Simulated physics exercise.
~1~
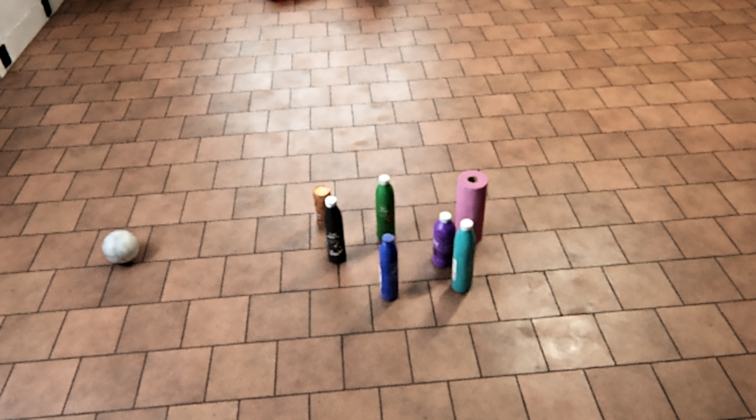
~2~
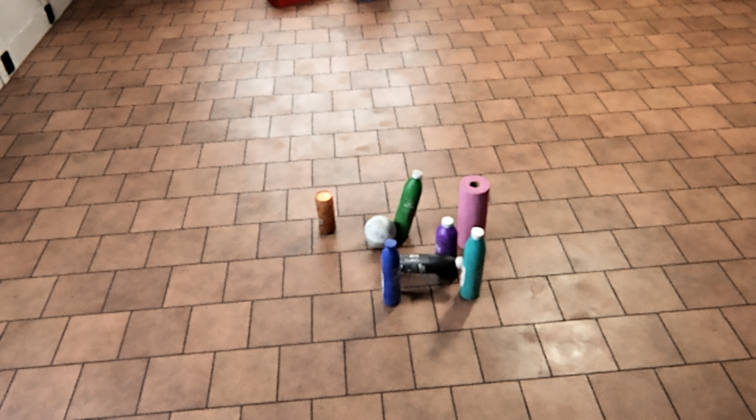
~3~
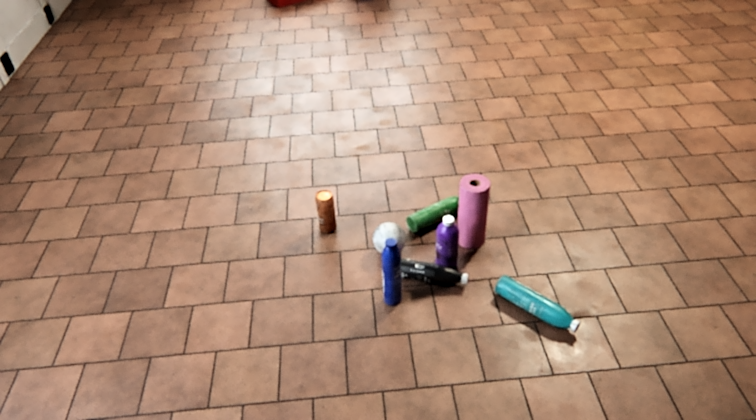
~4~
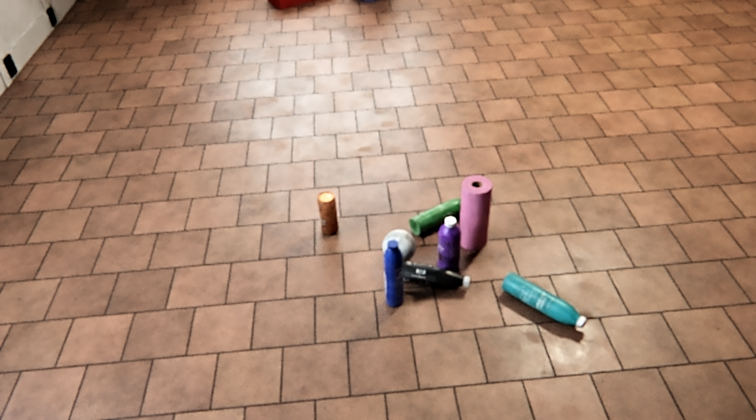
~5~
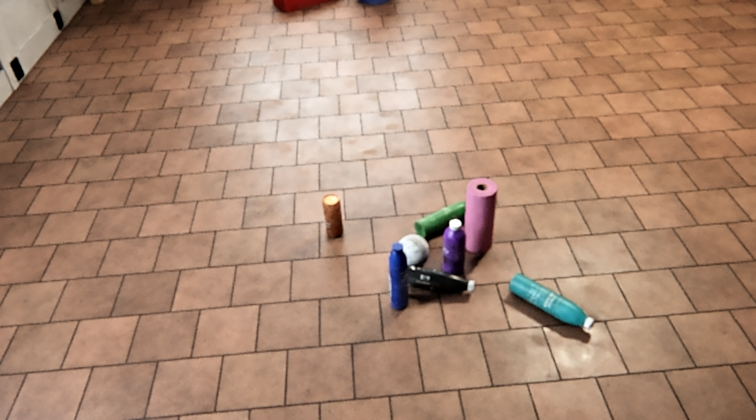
The clip opens on a tiled floor where five bottles, an orange can and a pink roll stand grouped together, with a white ball off to the left. The ball moves right into the group, and the black bottle goes down on its side while the green one leans and the turquoise one still stands. Next the green bottle lies flat, and the turquoise bottle topples outward to the right. The ball creeps a little further right among the bottles. At the end, the black, green and turquoise bottles lie on the floor, while the blue and purple bottles, can and roll remain upright.
